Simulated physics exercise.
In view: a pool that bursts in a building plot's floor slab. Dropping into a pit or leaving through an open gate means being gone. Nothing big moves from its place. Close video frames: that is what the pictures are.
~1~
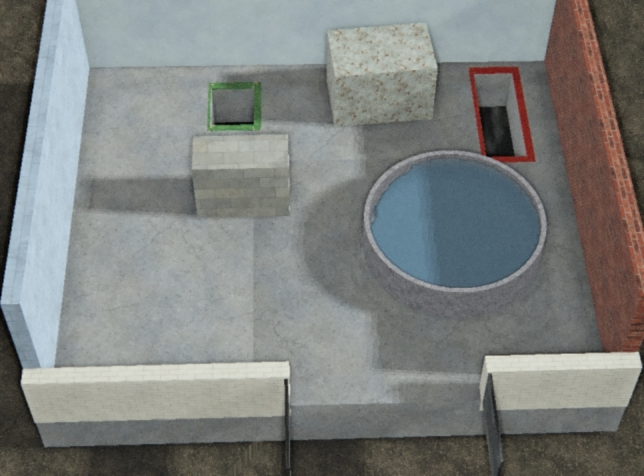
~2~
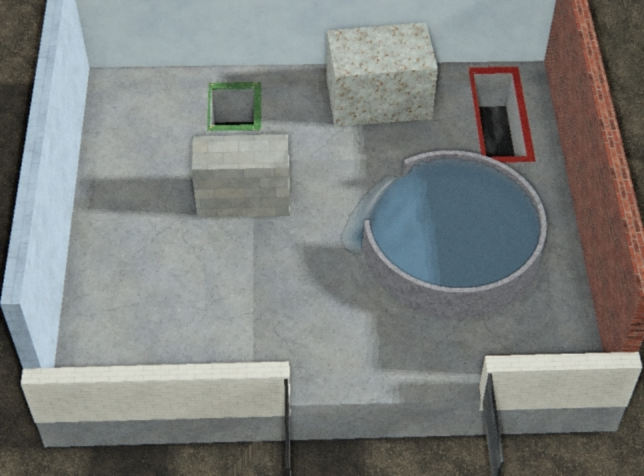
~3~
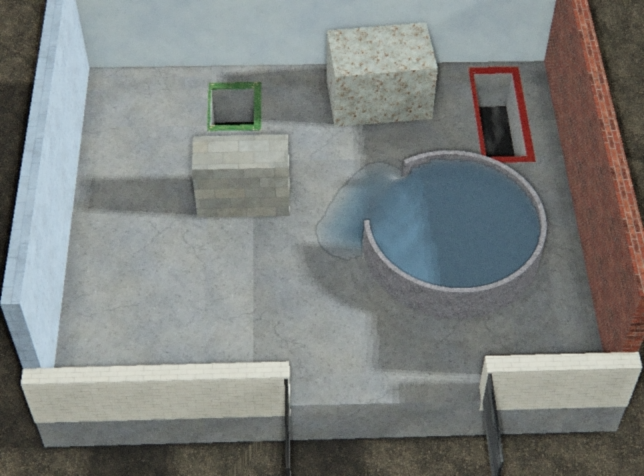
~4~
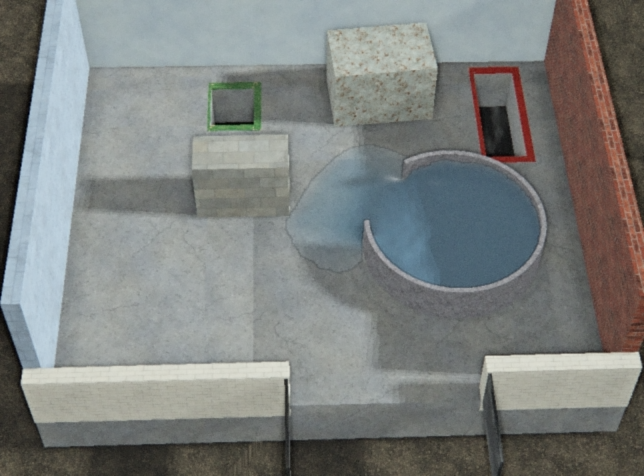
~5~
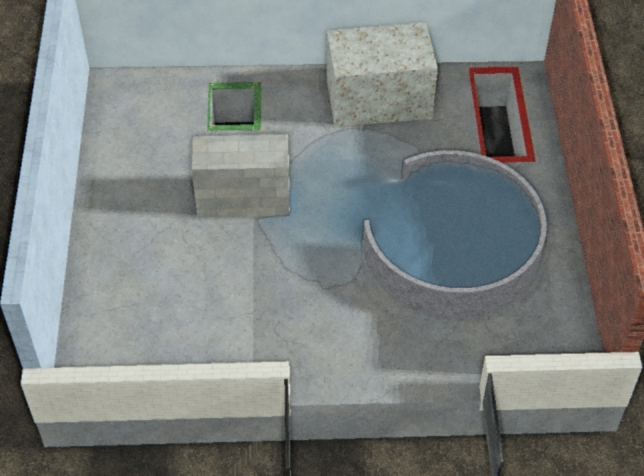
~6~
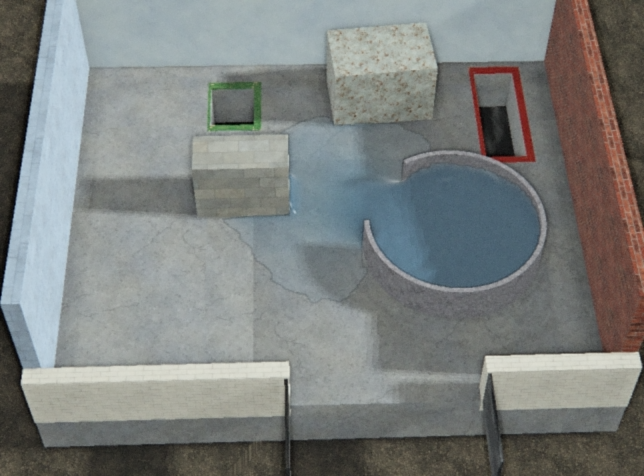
A round tank of blue water stands right of centre on a grey floor slab, viewed from a fixed position high above the open gate in the low cream front wall. Pale blue and red brick walls flank green- and red-edged pits, a speckled block and a grey brick block. The tank's left side opens, and water spreads leftward in a thin, widening sheet, reaching the brick block.
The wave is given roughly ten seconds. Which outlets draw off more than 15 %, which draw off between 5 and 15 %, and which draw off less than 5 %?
It goes like this: The gate draws off less than 5 %; the green pit draws off more than 15 %; the red pit draws off between 5 and 15 %.
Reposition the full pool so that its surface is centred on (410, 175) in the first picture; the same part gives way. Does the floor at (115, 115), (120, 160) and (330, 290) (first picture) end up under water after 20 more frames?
Looking at all three, I'd call them swamped, swamped, swamped.
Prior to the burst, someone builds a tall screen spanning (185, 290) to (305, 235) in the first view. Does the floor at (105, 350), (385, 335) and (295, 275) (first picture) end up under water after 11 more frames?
Untouched, untouched, swamped.
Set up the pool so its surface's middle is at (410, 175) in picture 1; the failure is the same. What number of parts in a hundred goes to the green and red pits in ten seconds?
After ten seconds: Green pit at 40 percent, red pit at 4 percent.
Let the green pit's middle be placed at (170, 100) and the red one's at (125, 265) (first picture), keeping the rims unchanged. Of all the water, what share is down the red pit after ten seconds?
Red: 15 %.
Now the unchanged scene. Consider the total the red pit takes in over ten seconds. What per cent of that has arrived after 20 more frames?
Estimate: Roughly 10 %.
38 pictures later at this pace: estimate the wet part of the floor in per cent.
Some 70 per cent.
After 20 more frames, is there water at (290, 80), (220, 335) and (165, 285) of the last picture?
First swamped, then swamped, then swamped.
A moment on, water covers 20 % of the floor; the gate 0 %, the green pit 1 %, the red pit 0 %.
Next, water covers 35 % of the floor; the gate 0 %, the green pit 5 %, the red pit 0 %.
Then, water covers 60 % of the floor; the gate 0 %, the green pit 11 %, the red pit 1 %.
Later, water covers 70 % of the floor; the gate 0 %, the green pit 18 %, the red pit 3 %.
In the end, water covers 85 % of the floor; the gate 1 %, the green pit 26 %, the red pit 7 %.
